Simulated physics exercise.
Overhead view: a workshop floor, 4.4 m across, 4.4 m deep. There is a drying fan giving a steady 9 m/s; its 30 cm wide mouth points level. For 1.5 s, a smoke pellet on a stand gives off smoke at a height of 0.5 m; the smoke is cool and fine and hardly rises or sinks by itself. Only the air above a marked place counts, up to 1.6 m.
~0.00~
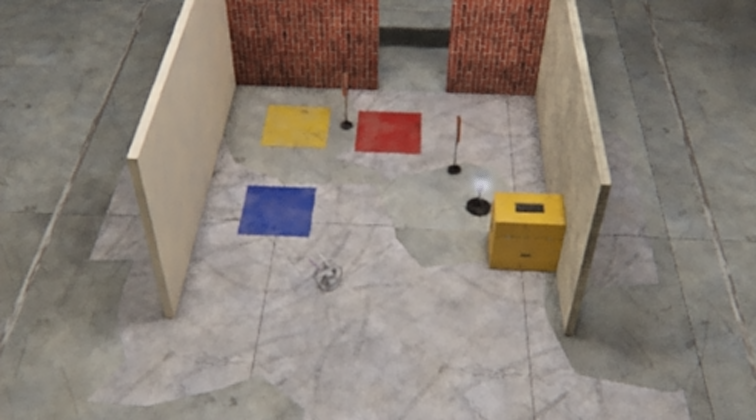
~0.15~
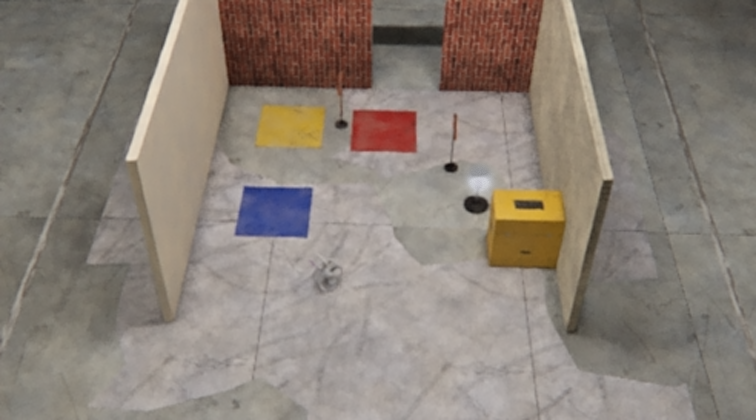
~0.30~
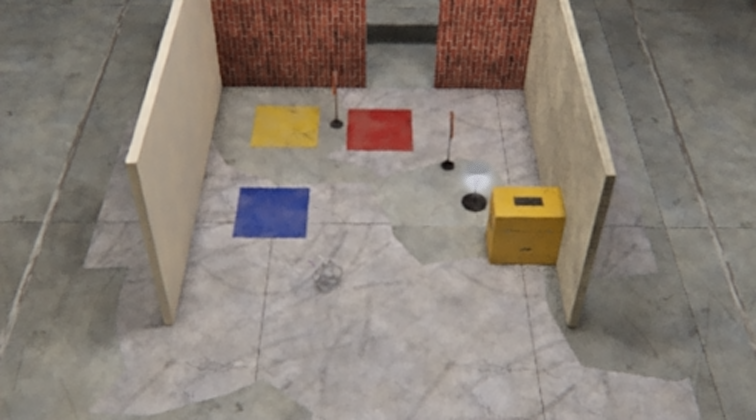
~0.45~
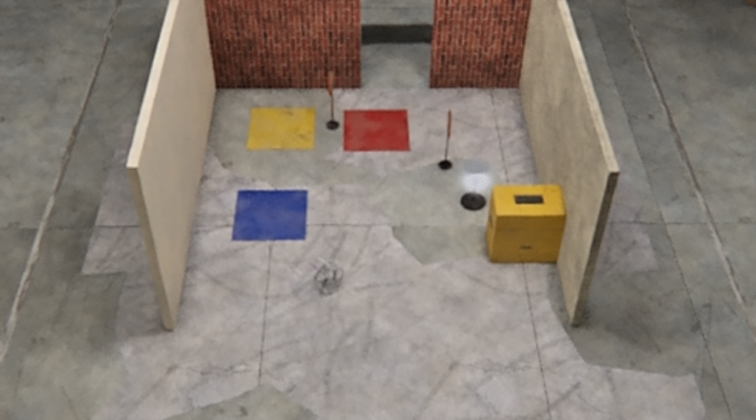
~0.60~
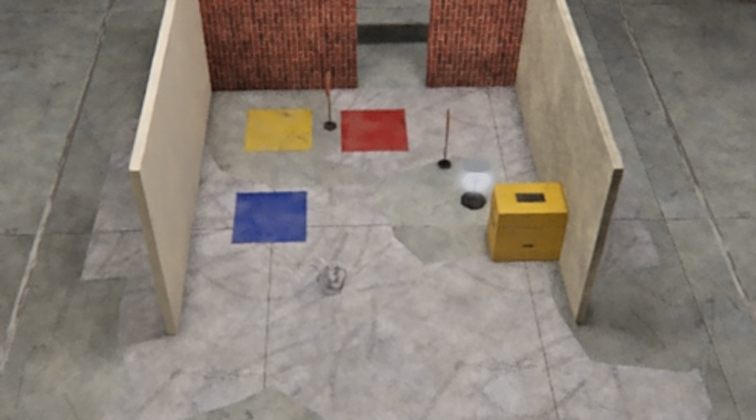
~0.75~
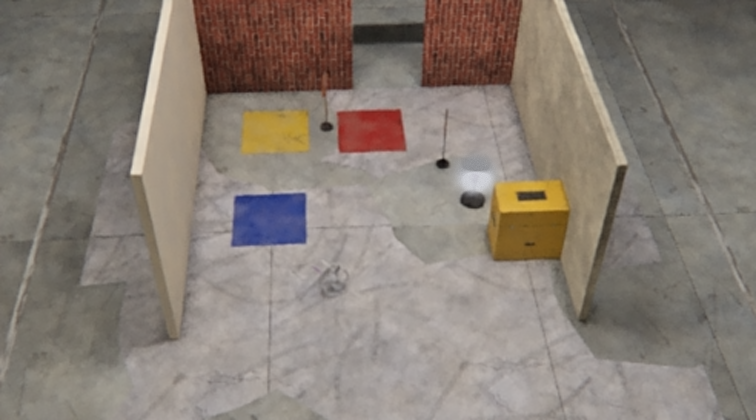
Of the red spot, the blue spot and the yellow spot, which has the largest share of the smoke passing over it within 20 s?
The blue one.
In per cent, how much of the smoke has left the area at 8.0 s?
Estimated value: Around 2 per cent.
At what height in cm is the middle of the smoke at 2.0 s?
I'd say around 50 centimetres.
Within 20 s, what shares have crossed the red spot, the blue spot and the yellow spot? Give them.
5 % red, 50 % blue, 10 % yellow, roughly.
By 2.0 s, 0 % has passed over the blue spot, 0 % over the red spot and 0 % over the yellow spot; 0 % has left the area, and the middle of the rest is near (474, 174).
By 4.0 s, 0 % has passed over the blue spot, 0 % over the red spot and 0 % over the yellow spot; 0 % has left the area, and the middle of the rest is near (464, 175).
By 8.0 s, 10 % has passed over the blue spot, 0 % over the red spot and 1 % over the yellow spot; 2 % has left the area, and the middle of the rest is near (435, 175).
By 20.0 s, 48 % has passed over the blue spot, 5 % over the red spot and 12 % over the yellow spot; 45 % has left the area, and the middle of the rest is near (440, 152).
